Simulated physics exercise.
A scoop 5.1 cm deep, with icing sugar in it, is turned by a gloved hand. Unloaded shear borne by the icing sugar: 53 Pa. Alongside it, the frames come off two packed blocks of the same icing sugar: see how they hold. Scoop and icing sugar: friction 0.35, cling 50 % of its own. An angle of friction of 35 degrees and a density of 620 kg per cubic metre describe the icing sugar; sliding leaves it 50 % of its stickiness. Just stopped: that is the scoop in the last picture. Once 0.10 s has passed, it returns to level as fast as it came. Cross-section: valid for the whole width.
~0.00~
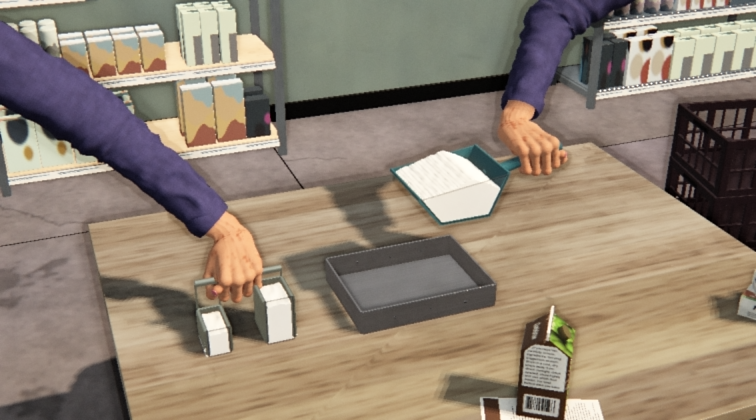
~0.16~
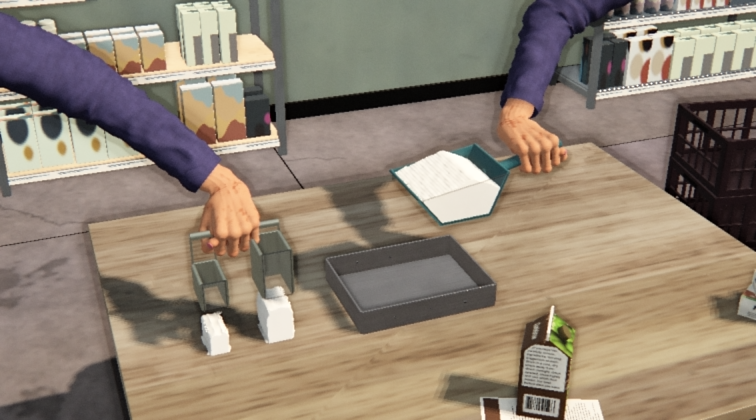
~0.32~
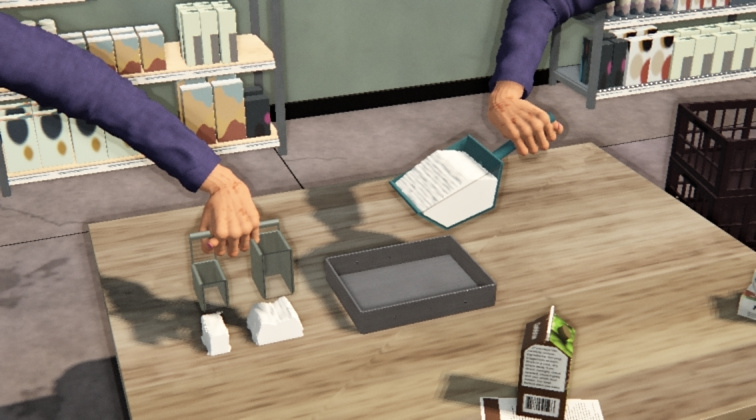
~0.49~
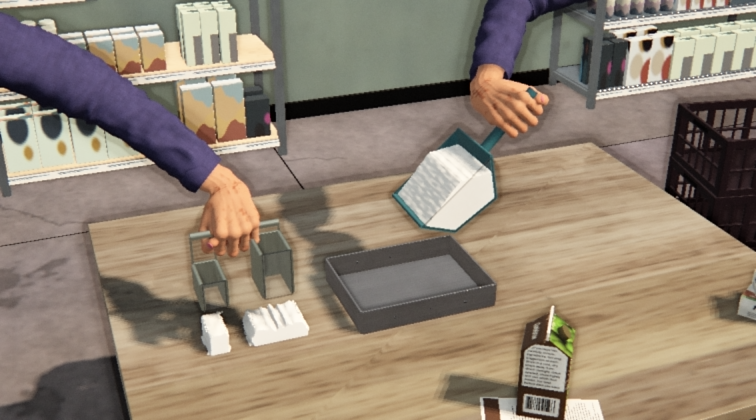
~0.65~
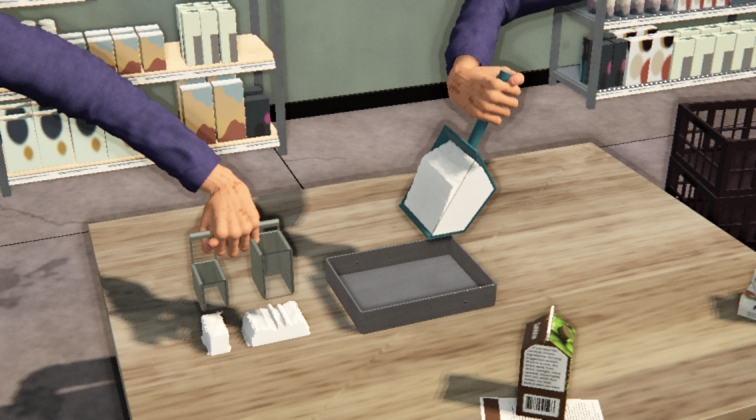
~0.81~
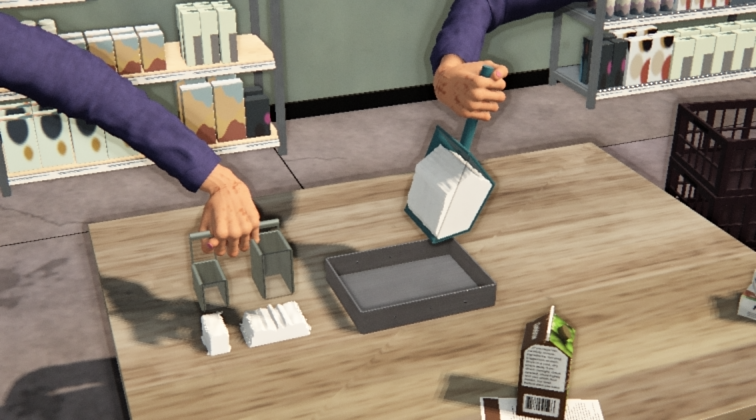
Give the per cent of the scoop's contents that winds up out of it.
Close to 36 % winds up out of the scoop.
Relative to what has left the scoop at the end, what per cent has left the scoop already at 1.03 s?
Roughly 50 %.
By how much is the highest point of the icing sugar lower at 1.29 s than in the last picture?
Roughly 4.5 cm.
After 1.03 s, the scoop is at 56 degrees and 18 % has left it.
After 1.29 s, the scoop is at 28 degrees and 35 % has left it.
After 1.56 s, the scoop is at 1 degrees and 36 % has left it.
After 1.82 s, the scoop is at 0 degrees and 36 % has left it.
After 1.92 s, the scoop is at 0 degrees and 36 % has left it.
